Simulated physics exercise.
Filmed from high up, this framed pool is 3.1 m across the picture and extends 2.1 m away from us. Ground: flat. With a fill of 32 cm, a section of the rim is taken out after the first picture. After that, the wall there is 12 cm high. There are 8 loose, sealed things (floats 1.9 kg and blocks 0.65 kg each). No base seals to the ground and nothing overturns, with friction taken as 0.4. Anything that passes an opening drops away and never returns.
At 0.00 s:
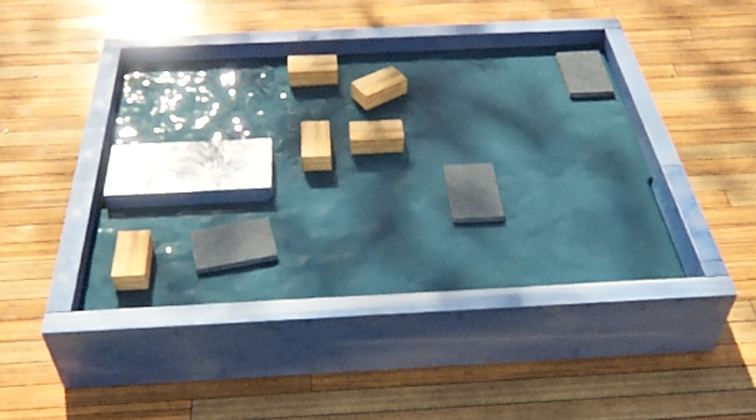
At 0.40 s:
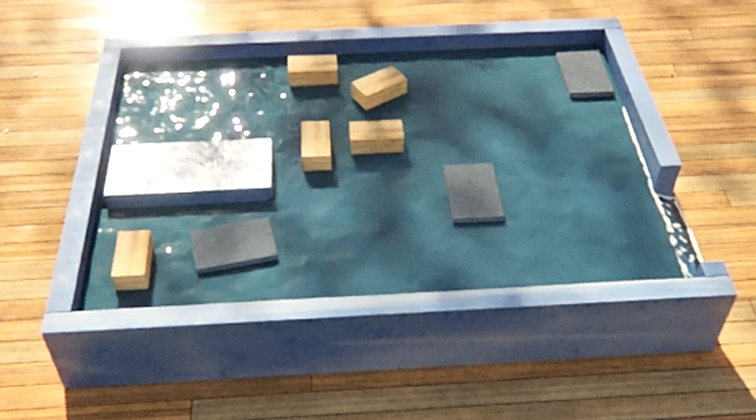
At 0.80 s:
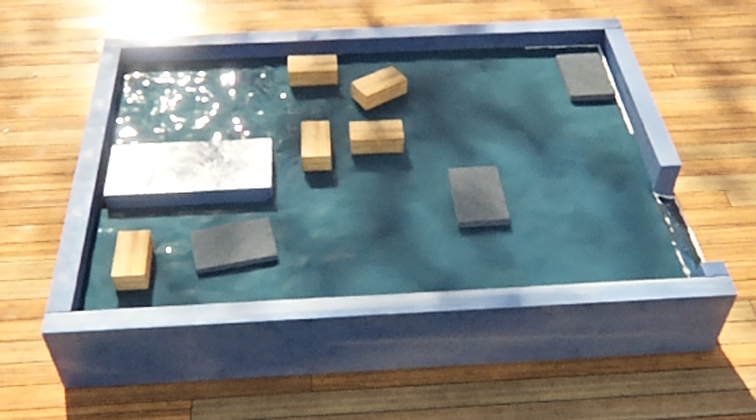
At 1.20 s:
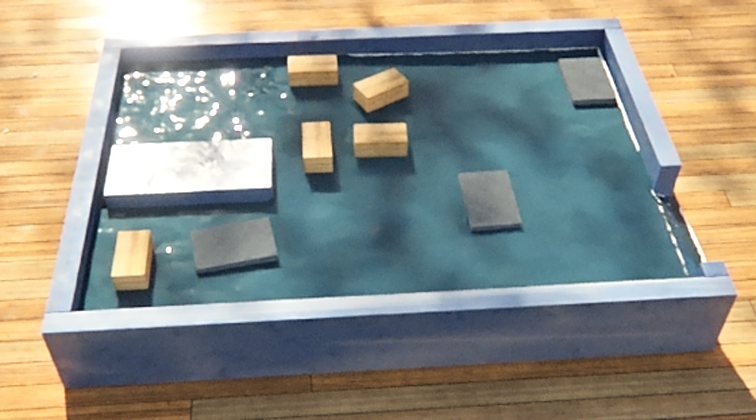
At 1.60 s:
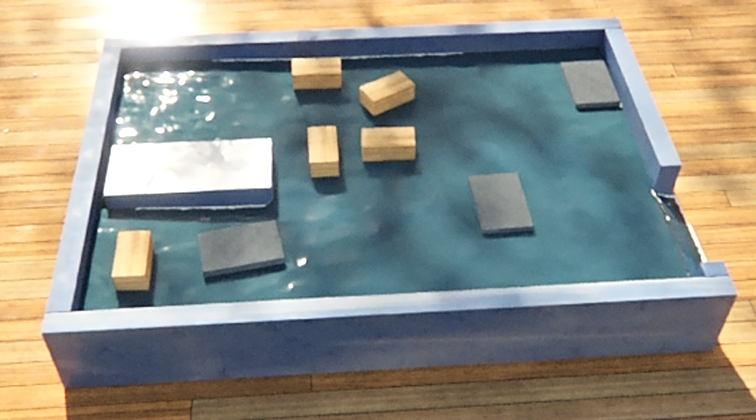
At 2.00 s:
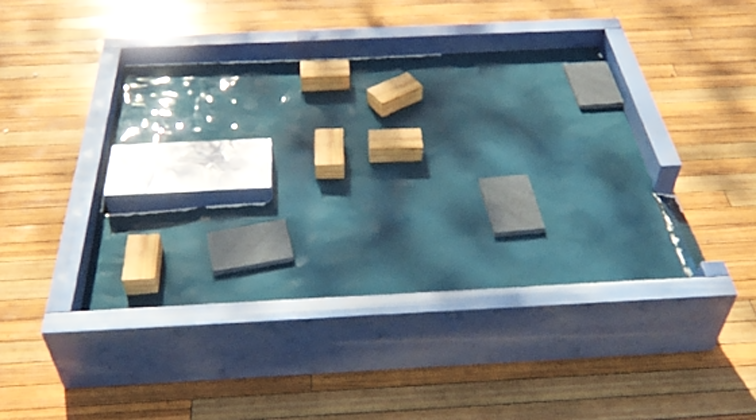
A gap opens in the blue pool's right wall, and floating blocks and slabs drift slightly right.
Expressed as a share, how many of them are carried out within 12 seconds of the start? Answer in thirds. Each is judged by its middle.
The share is less than one third.
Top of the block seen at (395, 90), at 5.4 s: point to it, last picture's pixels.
By that time it sits near (422, 95).
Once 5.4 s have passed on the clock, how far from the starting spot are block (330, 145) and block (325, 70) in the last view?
In order: 20 cm and 20 cm.
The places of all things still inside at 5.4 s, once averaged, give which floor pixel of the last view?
Somewhere near (399, 200).
After 2.8 s 0 of 8 are out; 8 afloat.
After 5.4 s 0 of 8 are out; 8 afloat.
After 8.0 s 1 of 8 are out; 7 afloat.
After 12.0 s 1 of 8 are out; 7 afloat.
